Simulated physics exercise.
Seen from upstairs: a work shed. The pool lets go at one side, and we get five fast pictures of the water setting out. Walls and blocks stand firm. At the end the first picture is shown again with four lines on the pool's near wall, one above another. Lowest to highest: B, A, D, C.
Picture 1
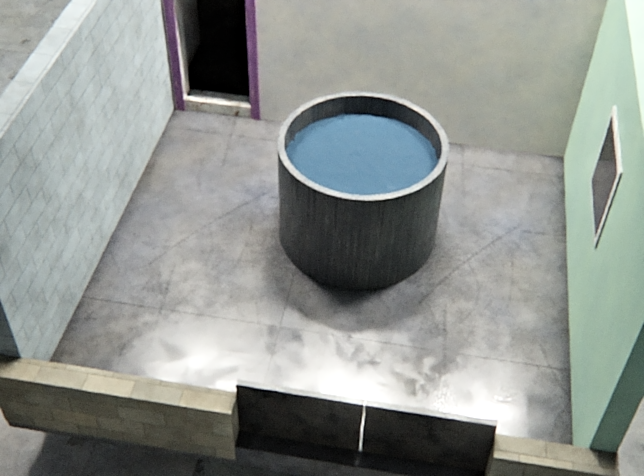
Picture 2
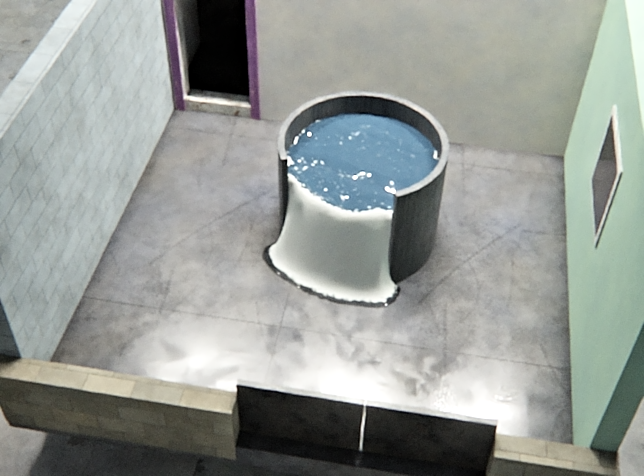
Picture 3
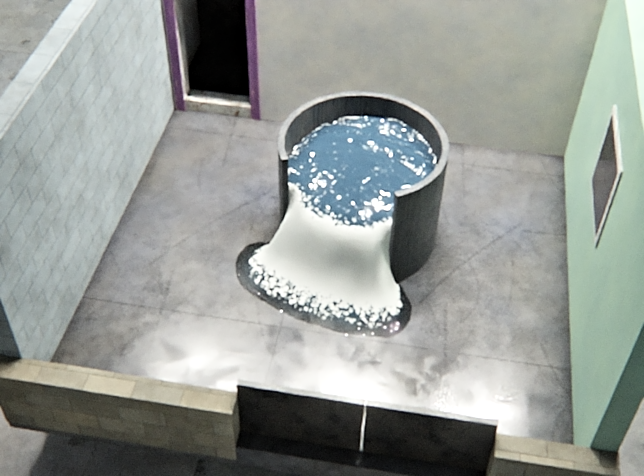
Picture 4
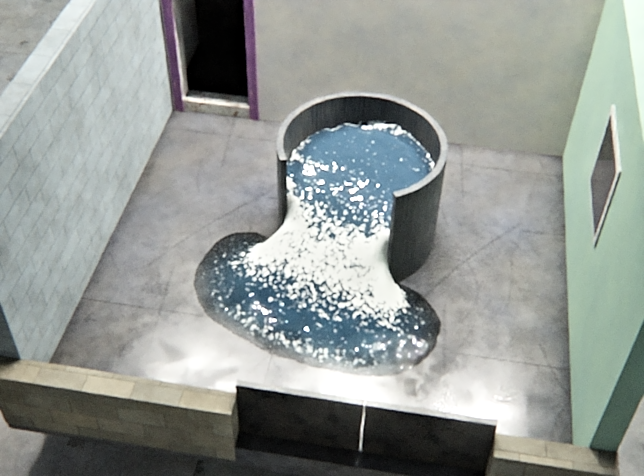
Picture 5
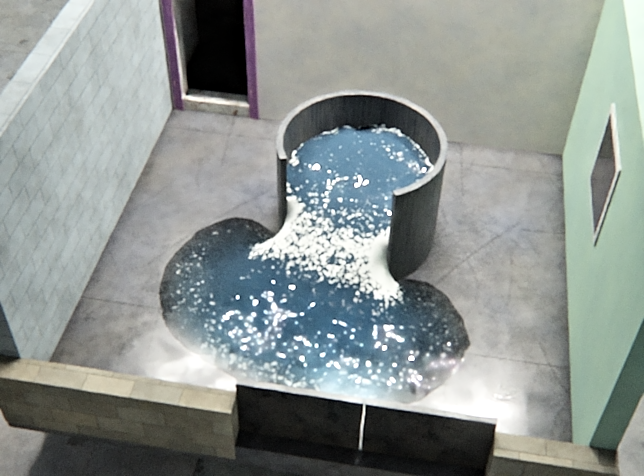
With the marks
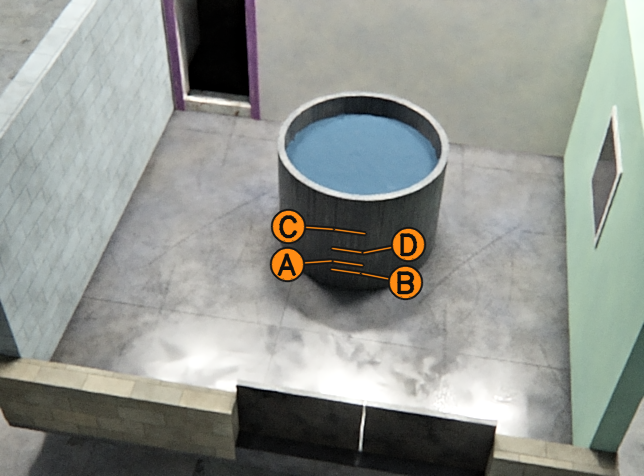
At first, blue water sits still in a round, dark-walled pool inside a walled shed with a purple doorway. Then a section of the pool's front wall is open and white, foaming water pours through onto the grey floor. The flow spreads forward and sideways into a wide, speckled blue puddle near the gate.
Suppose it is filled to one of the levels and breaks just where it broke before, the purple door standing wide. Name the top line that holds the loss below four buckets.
Line C.
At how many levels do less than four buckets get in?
All of the four.
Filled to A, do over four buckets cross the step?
No.
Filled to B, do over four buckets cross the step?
No, that is safe.
On the marked copy, A at (347, 263); B at (346, 271); C at (348, 231); D at (347, 250); from the bottom up B, A, D, C.
With A, nothing gets over.
With B, nothing gets over.
With C, a bucket or two gets in.
With D, nothing gets over.
